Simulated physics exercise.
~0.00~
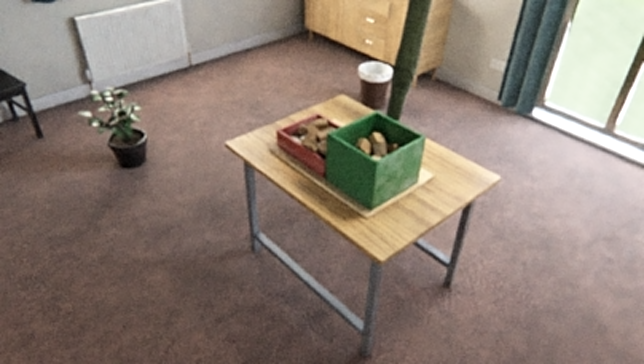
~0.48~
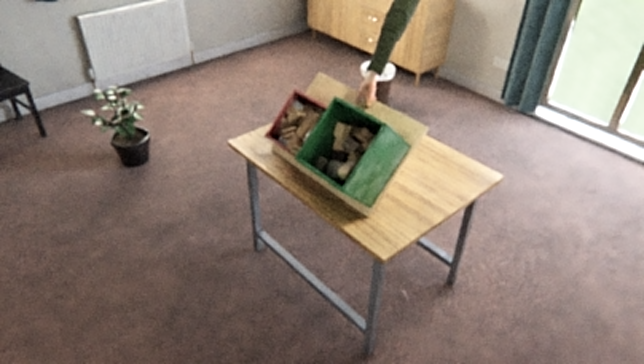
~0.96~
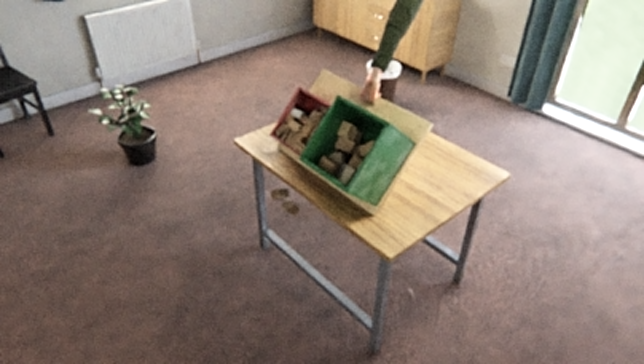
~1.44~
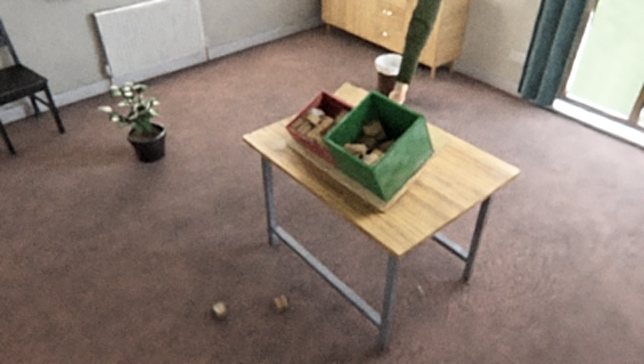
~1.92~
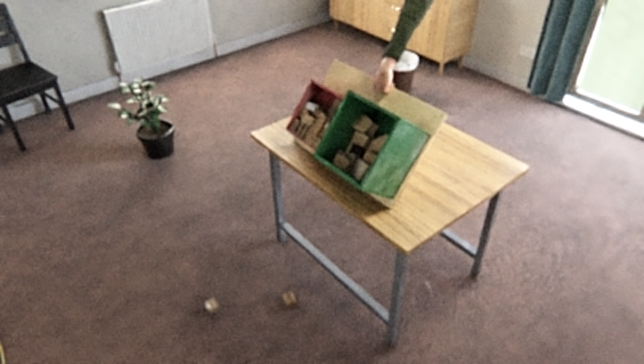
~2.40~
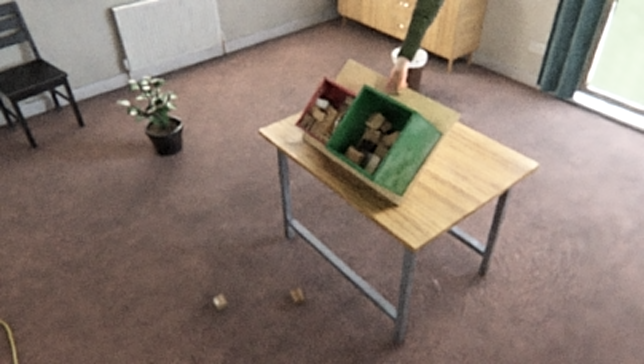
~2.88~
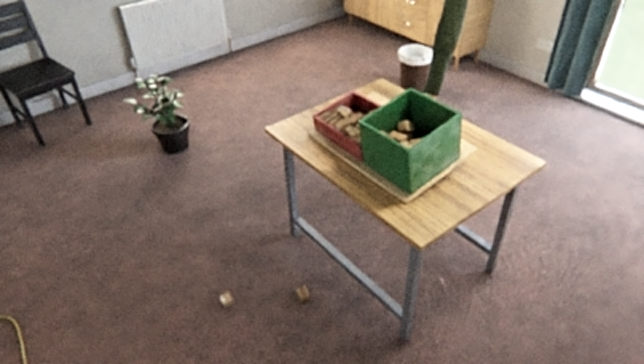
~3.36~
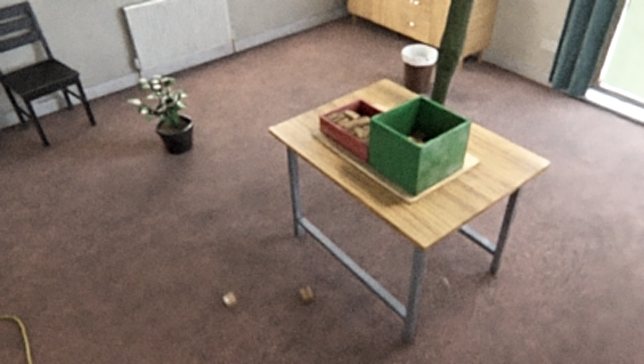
Carpeted room with an arm repeatedly tilting a board of two block-filled baskets on a table, two blocks ending on the floor.
